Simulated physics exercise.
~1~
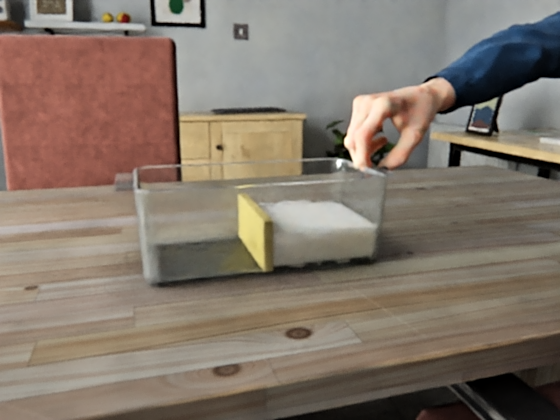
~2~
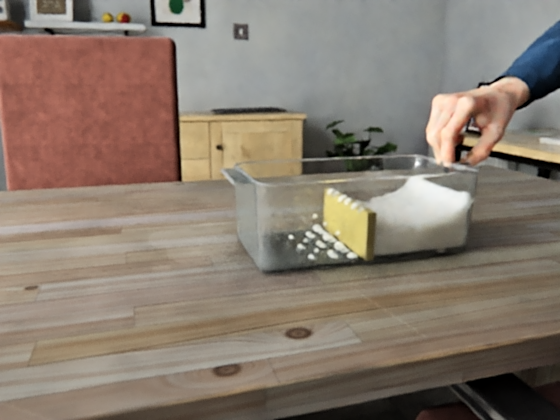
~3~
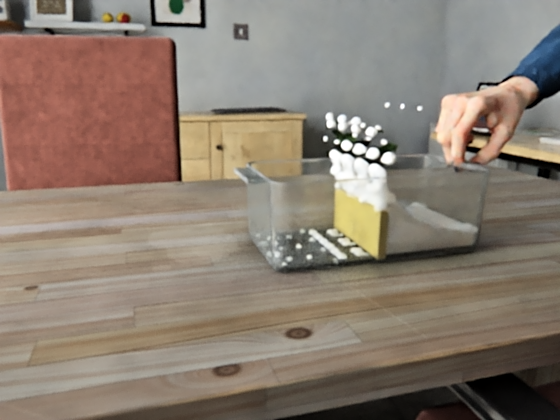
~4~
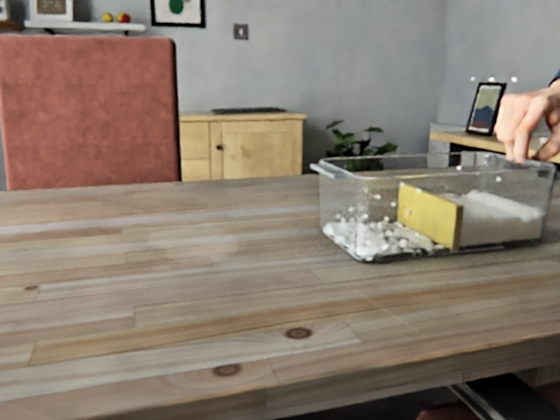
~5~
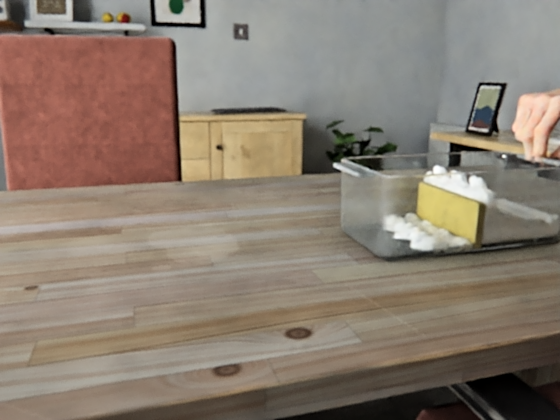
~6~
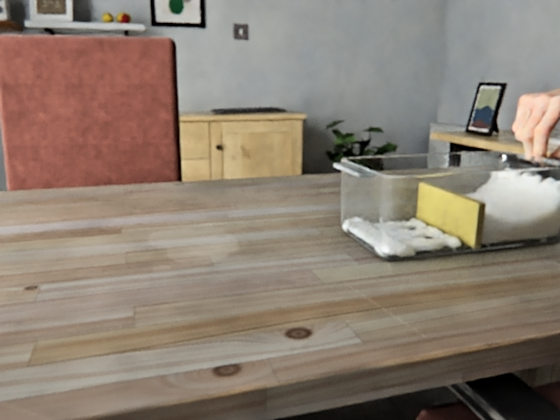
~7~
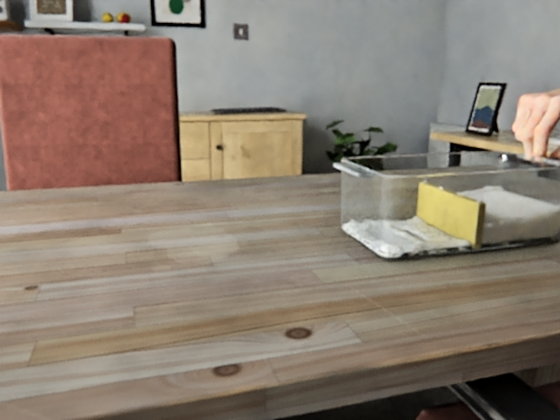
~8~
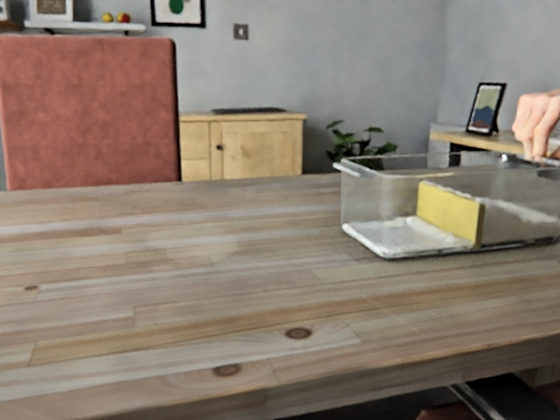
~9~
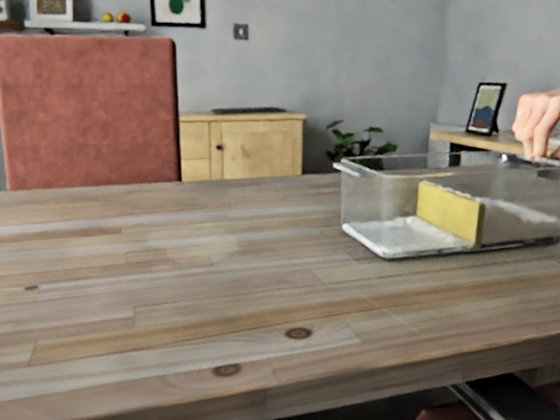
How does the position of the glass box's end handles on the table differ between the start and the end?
At the start the handles are with the box around the middle of the table, and by the end they are well over to the right, with the box near the right edge of the view.
